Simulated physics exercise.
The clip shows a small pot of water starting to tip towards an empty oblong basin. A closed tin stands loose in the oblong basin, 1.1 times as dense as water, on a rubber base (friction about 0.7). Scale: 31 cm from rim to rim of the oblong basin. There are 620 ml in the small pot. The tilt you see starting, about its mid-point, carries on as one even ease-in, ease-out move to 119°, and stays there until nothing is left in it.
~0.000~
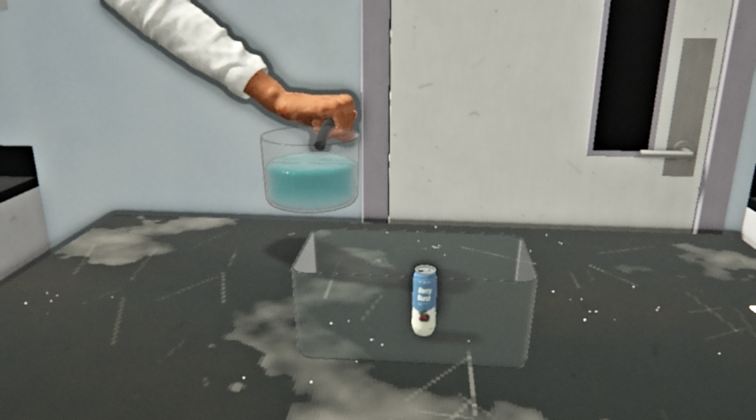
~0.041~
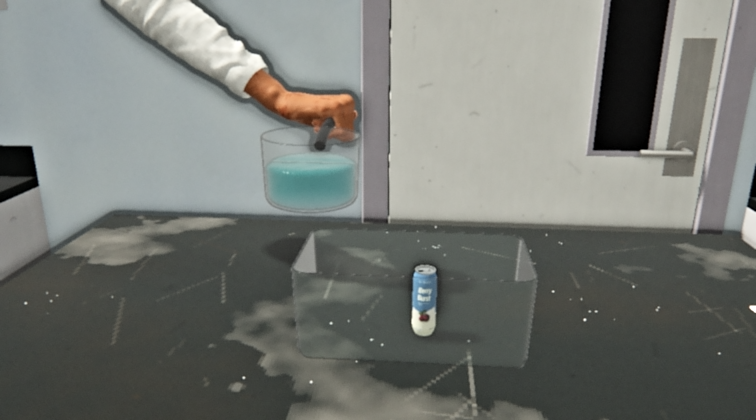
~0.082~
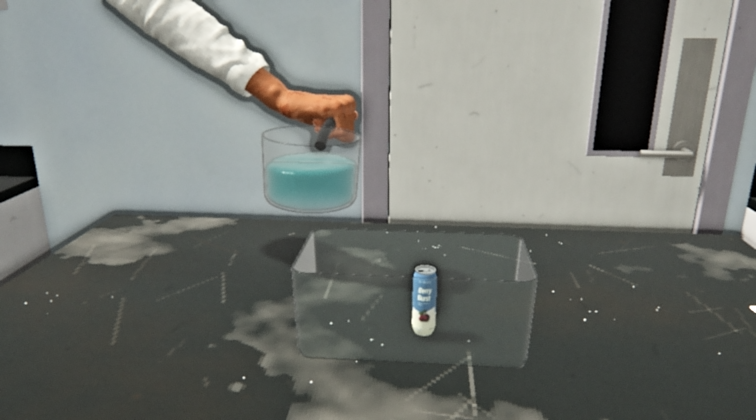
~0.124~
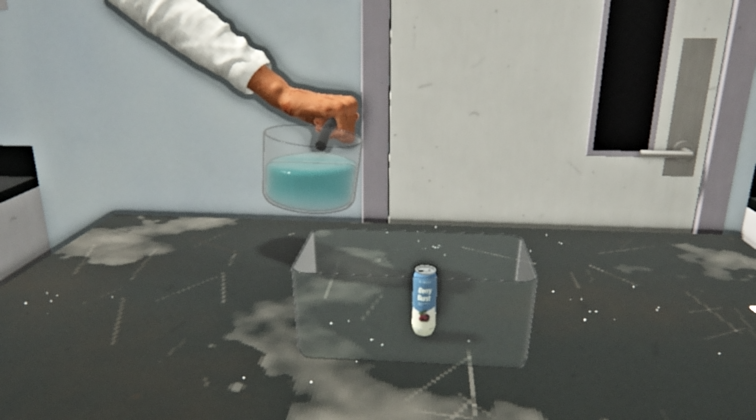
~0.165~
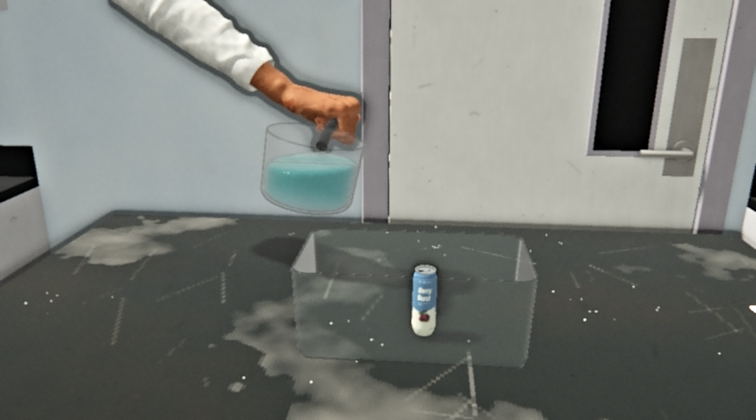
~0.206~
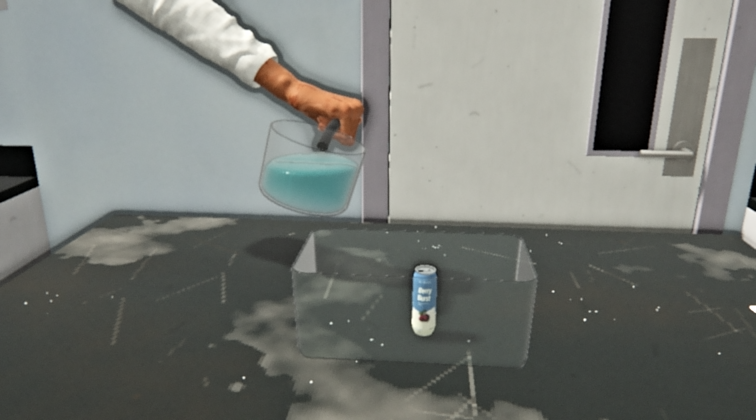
White-sleeved hand slowly tilting a small clear pot of blue-green water rightward above an empty transparent basin holding an upright tin.
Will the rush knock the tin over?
The tin stays up.
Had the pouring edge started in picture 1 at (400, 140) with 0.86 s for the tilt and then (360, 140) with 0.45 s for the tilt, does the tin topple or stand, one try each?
First it stays up; then it keeps standing.
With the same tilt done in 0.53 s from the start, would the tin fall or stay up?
The tin remains upright.
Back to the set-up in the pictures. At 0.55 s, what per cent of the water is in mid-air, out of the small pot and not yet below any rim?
Near 30 in a hundred.
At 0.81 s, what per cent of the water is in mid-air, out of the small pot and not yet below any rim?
Near 8 in a hundred.
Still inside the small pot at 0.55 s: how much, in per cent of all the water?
Some 64 per cent.
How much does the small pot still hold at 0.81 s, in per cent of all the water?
About 8 per cent.
By 0.55 s the tilt is 85° and 64 per cent is still to pour; the tin stands where it began.
By 0.81 s the tilt is 118° and 8 per cent is still to pour; the tin leans 5°.
By 1.07 s the tilt is 119° and 0 per cent is still to pour; the tin stands 1 cm from where it began.
By 1.36 s the tilt is 119° and 0 per cent is still to pour; the tin stands 1 cm from where it began.
At rest the tin stands 1 cm from where it began.
